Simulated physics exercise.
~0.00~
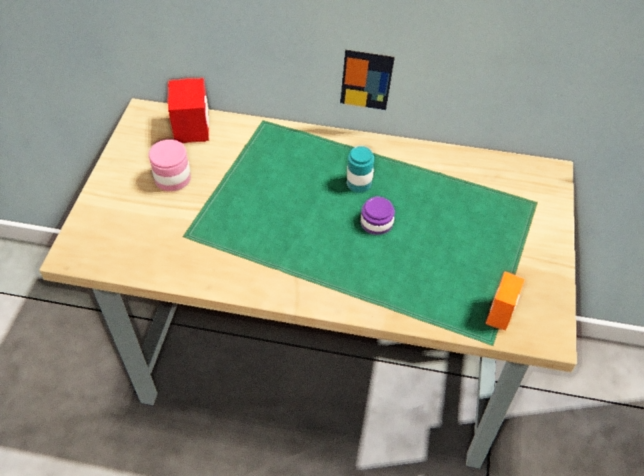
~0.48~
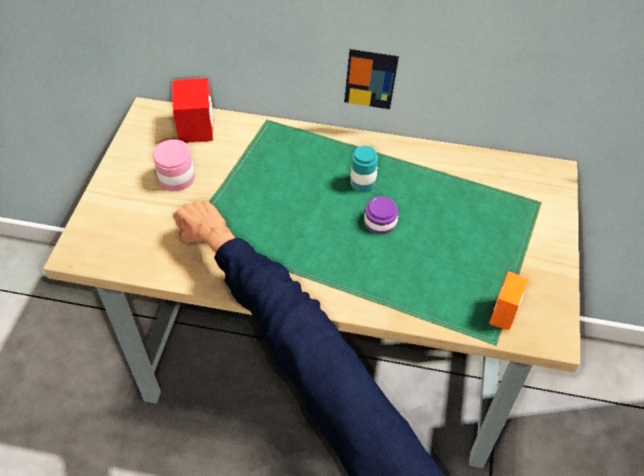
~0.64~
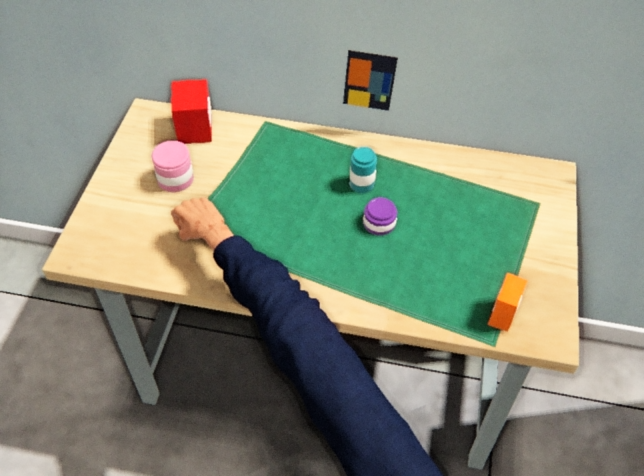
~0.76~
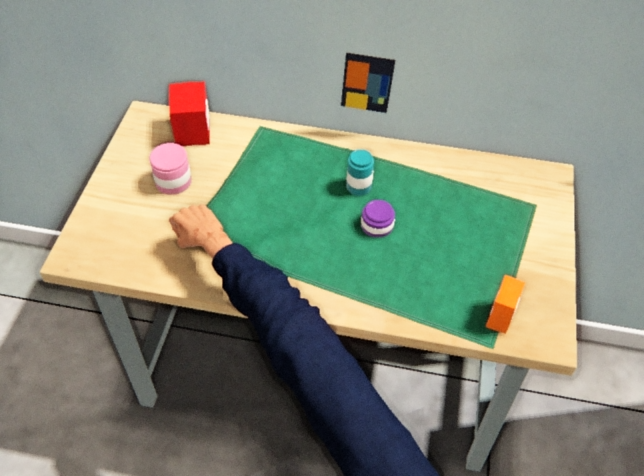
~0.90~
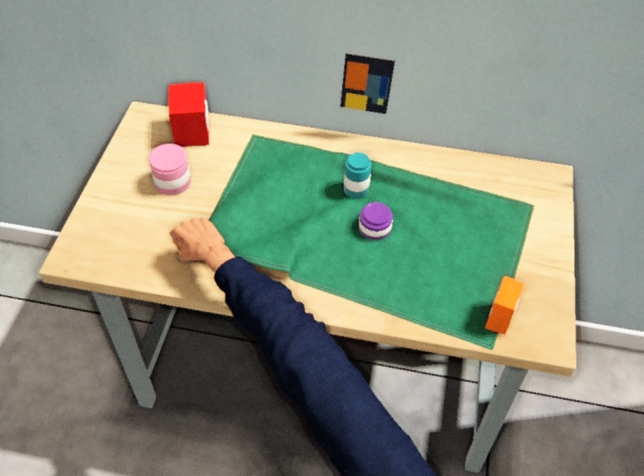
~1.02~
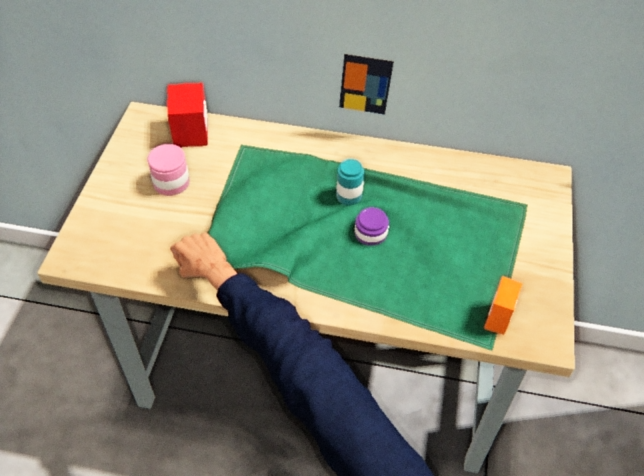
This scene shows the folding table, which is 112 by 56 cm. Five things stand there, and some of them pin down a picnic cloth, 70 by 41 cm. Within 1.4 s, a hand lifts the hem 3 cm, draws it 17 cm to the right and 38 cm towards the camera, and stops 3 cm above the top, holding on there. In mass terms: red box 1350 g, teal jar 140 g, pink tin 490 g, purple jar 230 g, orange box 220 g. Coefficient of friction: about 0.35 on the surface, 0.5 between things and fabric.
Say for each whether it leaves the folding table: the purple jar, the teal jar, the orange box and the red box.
Result: I'd bet the purple jar never leaves the surface; I'd bet the teal jar never leaves the surface; I'd bet the orange box never leaves the surface; I'd bet the red box never leaves the surface.
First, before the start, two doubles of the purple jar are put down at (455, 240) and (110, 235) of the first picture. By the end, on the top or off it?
Going through them in turn, one survives up there and then one survives up there.
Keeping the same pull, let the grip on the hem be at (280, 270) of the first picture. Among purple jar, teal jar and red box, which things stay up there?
Afterwards purple jar comes off, teal jar comes off and red box is still on top.
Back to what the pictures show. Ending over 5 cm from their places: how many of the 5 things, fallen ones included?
It adds up to 2.
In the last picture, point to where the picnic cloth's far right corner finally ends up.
It ends up approximately at (459, 196).
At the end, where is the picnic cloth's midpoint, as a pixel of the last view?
Midpoint, last view: Approx. (337, 281).
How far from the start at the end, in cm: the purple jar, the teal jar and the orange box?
The purple jar comes to 20 cm, the teal jar to 30 cm, and the orange box to 2 cm.
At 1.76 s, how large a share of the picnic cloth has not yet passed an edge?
About 75 per cent.
By 1.3 s, 100 % of the picnic cloth is still over the top; teal jar 10 cm off its start, purple jar 7 cm off its start.
By 1.5 s, 90 % of the picnic cloth is still over the top; teal jar 18 cm off its start, purple jar 12 cm off its start.
By 1.8 s, 75 % of the picnic cloth is still over the top; teal jar 26 cm off its start at (296, 234), purple jar 18 cm off its start at (365, 277), orange box 1 cm off its start at (506, 288).
By 2.0 s, 75 % of the picnic cloth is still over the top; teal jar 30 cm off its start, purple jar 21 cm off its start, orange box 2 cm off its start.
By 3.6 s, 70 % of the picnic cloth is still over the top; teal jar 30 cm off its start at (290, 249), purple jar 22 cm off its start at (365, 293), orange box 2 cm off its start at (507, 286), red box 0 cm off its start at (185, 98).
